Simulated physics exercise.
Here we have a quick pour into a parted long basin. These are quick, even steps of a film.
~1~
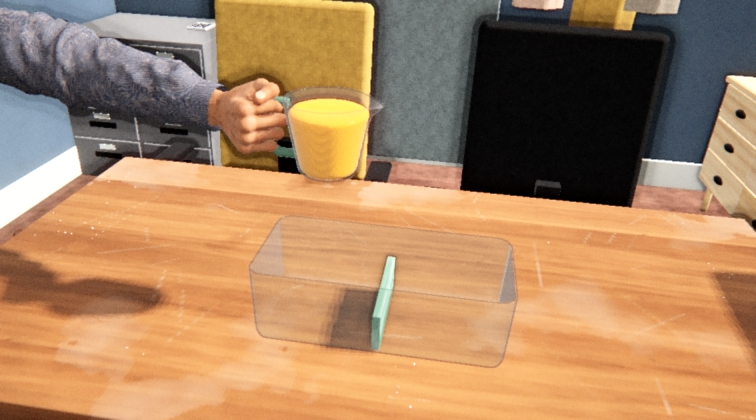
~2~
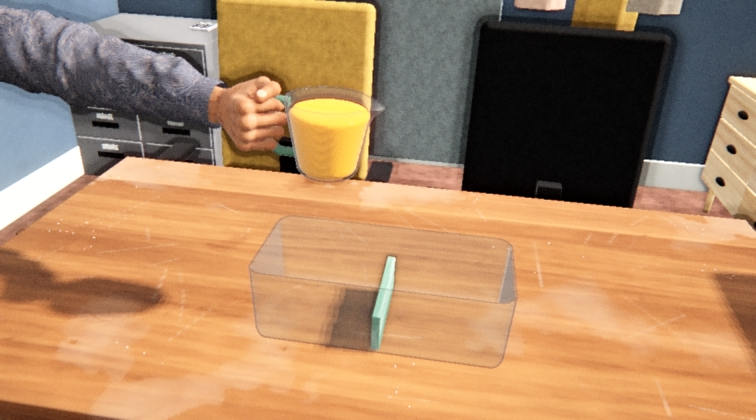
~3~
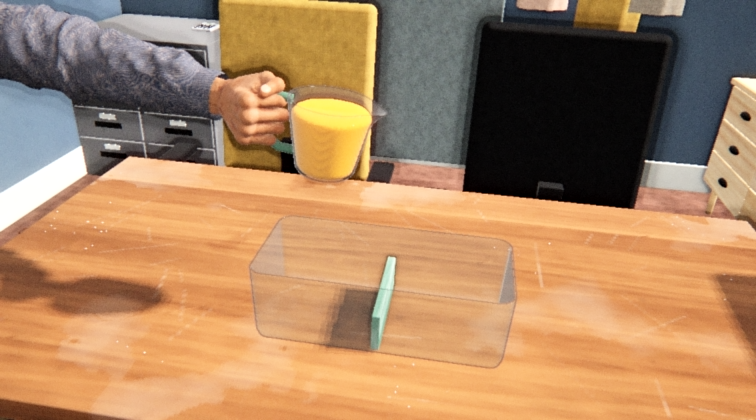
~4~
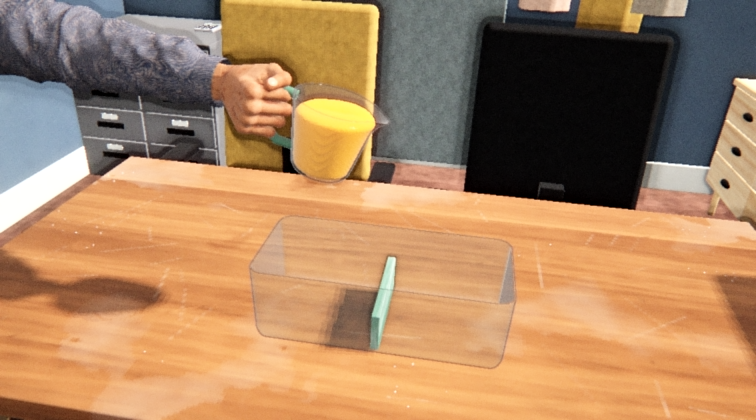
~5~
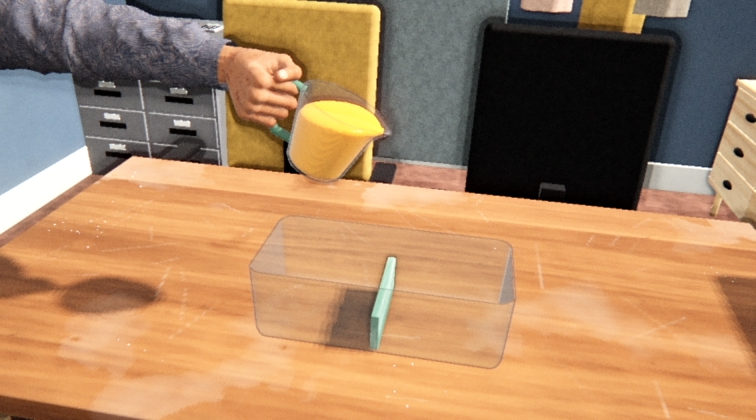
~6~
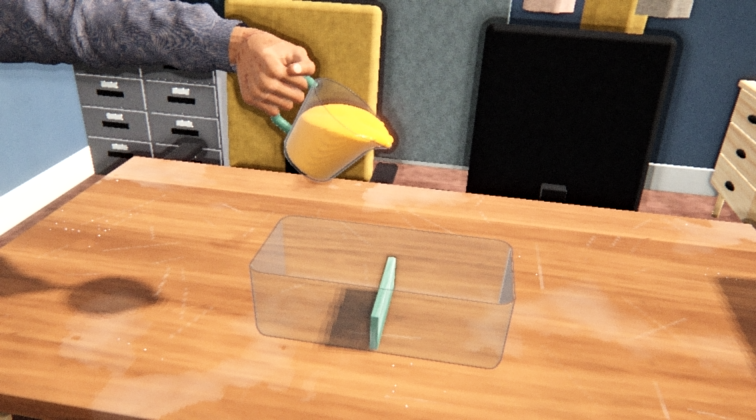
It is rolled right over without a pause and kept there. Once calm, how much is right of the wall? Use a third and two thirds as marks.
The share right of the wall is over two thirds.
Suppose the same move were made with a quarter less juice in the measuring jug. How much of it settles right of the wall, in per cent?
About 90 per cent.
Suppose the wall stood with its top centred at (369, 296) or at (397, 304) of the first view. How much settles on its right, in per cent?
First some 90, then 75 per cent.
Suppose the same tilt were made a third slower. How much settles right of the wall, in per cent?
Roughly 90 in a hundred.
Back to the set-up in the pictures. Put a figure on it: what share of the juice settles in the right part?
Some 90 per cent.
A moment on, the measuring jug is tipped right over and 34 per cent is still to pour, 0 is left of the wall and 25 right of it.
Next, the measuring jug is tipped right over and 4 per cent is still to pour, 1 is left of the wall and 79 right of it.
Then the measuring jug is tipped right over and 0 per cent is still to pour, 3 is left of the wall and 90 right of it.
Later the measuring jug is tipped right over and 0 per cent is still to pour, 4 is left of the wall and 91 right of it.
At rest 4 per cent lies left of the wall, 91 right of it and 5 outside.
